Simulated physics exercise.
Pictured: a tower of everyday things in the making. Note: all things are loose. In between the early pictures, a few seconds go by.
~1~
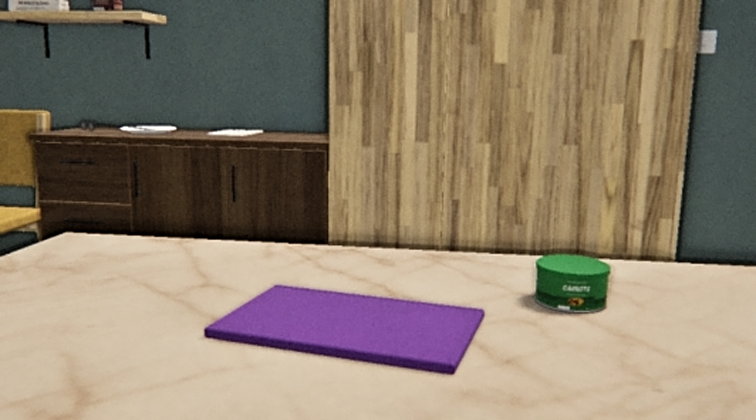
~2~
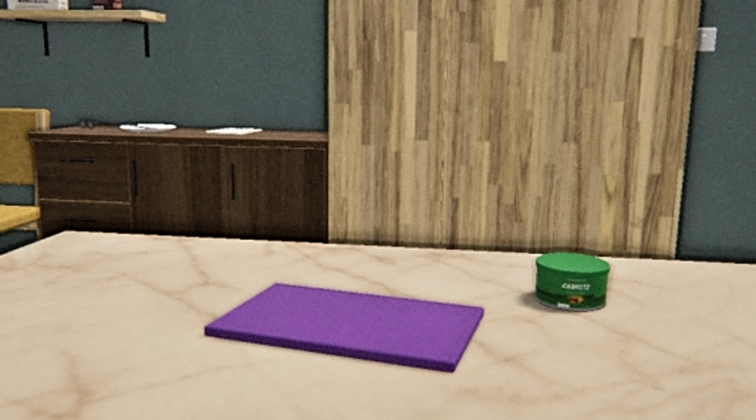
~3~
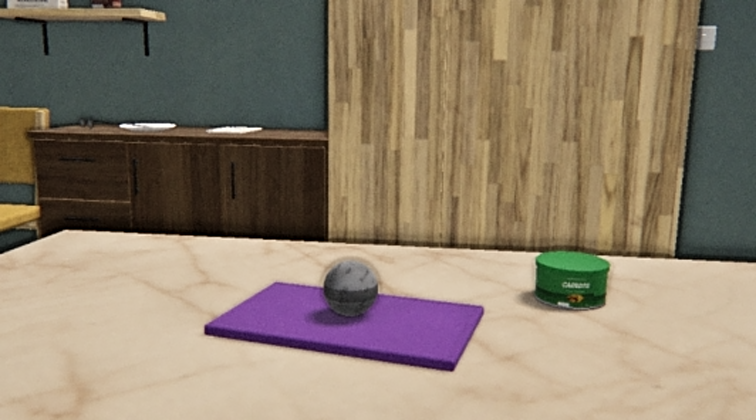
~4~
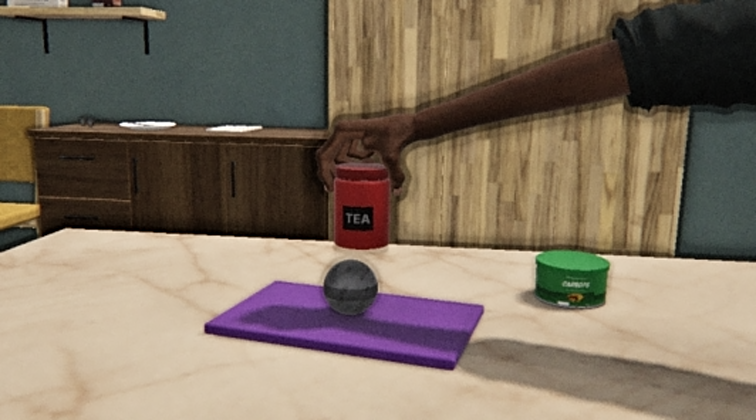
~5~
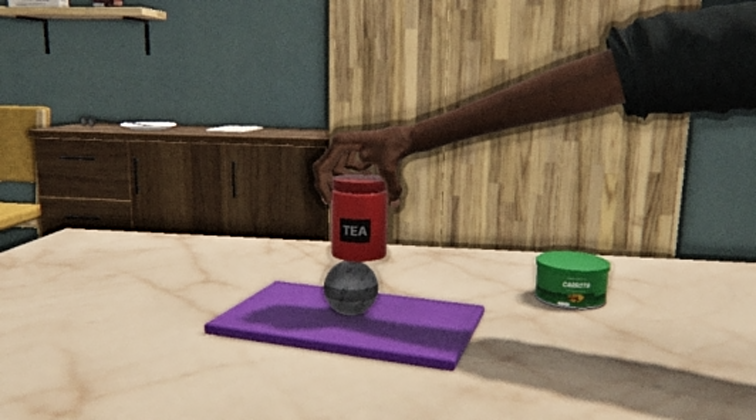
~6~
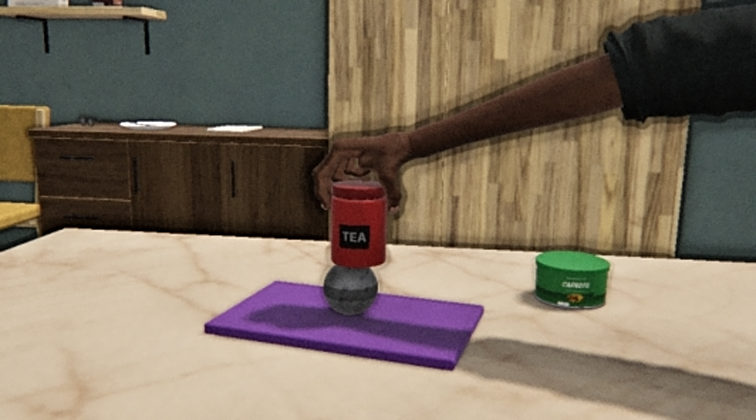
A grey ball appeared on the purple tray to the left of the green tub, then a hand lowered a red tea jar onto the ball and kept hold of it.
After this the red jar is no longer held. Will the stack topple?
It is going to lose a part.
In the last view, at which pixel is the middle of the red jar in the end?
At about (467, 289).
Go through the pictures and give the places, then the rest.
In the first frame, the last thing is not in view yet; green tub (572, 283).
In the second frame, the last thing is not in view yet; purple tray (351, 321).
In the third frame, the last thing is not in view yet; grey ball (351, 288).
The fourth frame shows coming down; red jar (362, 205); green tub (571, 279).
The fifth frame shows coming down; red jar (359, 217); purple tray (351, 319).
The sixth frame shows in place under the hand; red jar (359, 223); grey ball (351, 287).
Then, 0.40 s on from there, red jar now fallen; grey ball shifted a little.
Then, 0.60 s on from there, grey ball shifted a little.
In the end, fallen, red jar; the other 3 unmoved. At the end, from the last picture's camera, red jar near (467, 289). The pile loses its balance.
